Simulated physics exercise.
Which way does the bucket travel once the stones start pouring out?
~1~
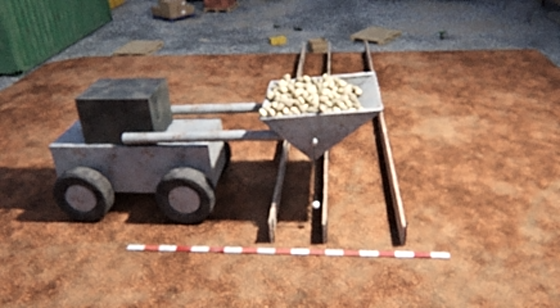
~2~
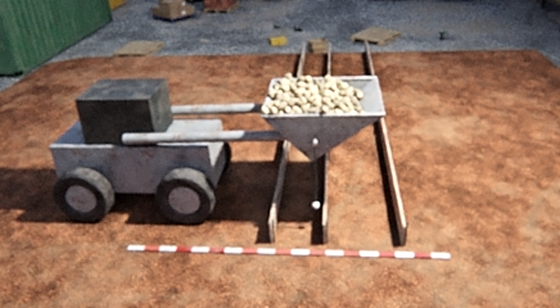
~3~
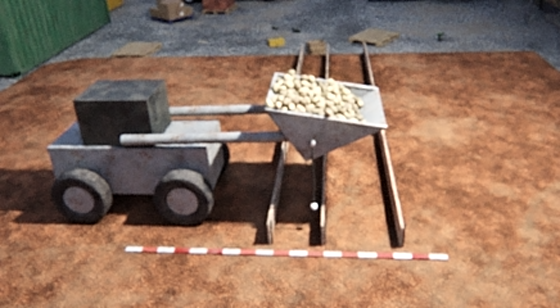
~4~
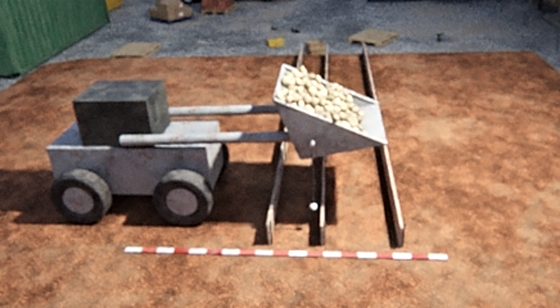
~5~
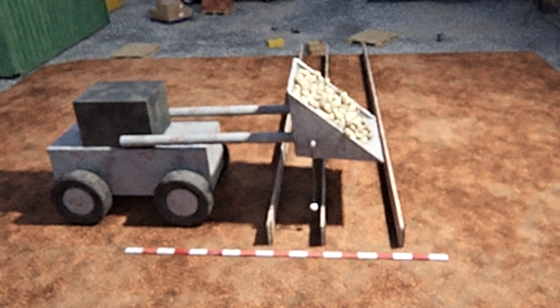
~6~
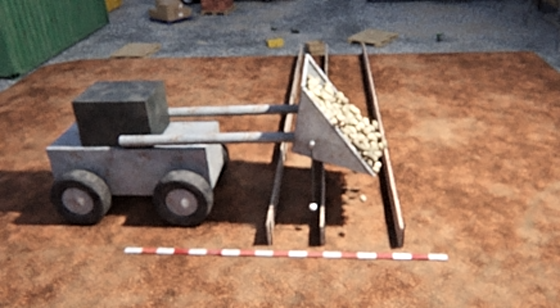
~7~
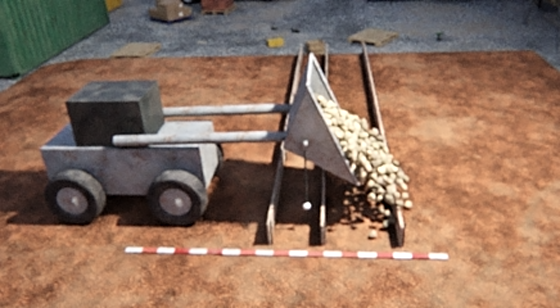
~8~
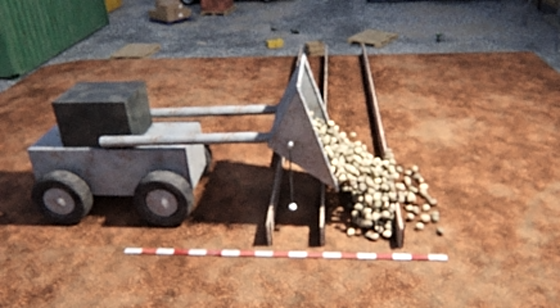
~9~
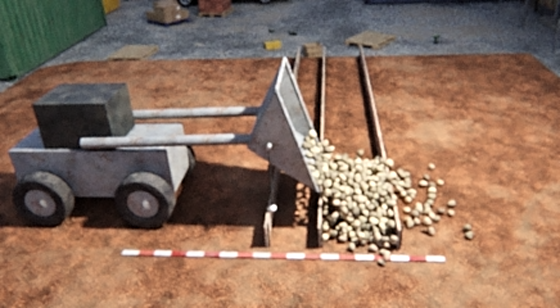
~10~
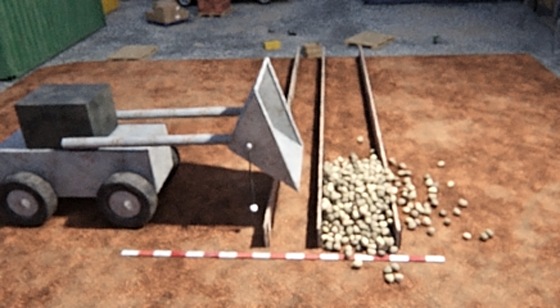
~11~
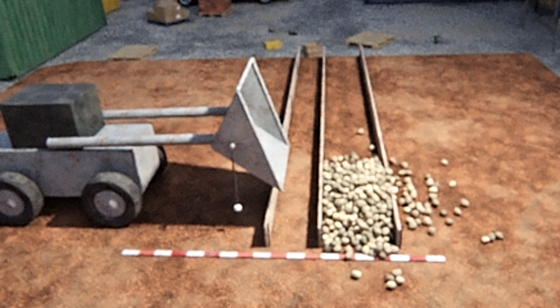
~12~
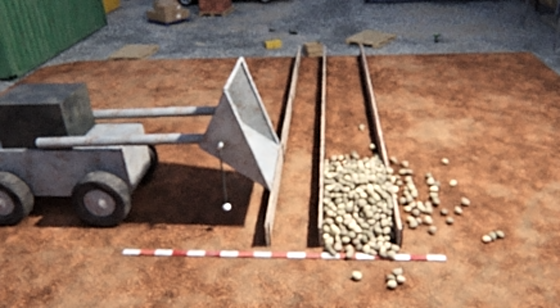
It moves to the left, drawn back along with the loader as the machine backs away from the pile.
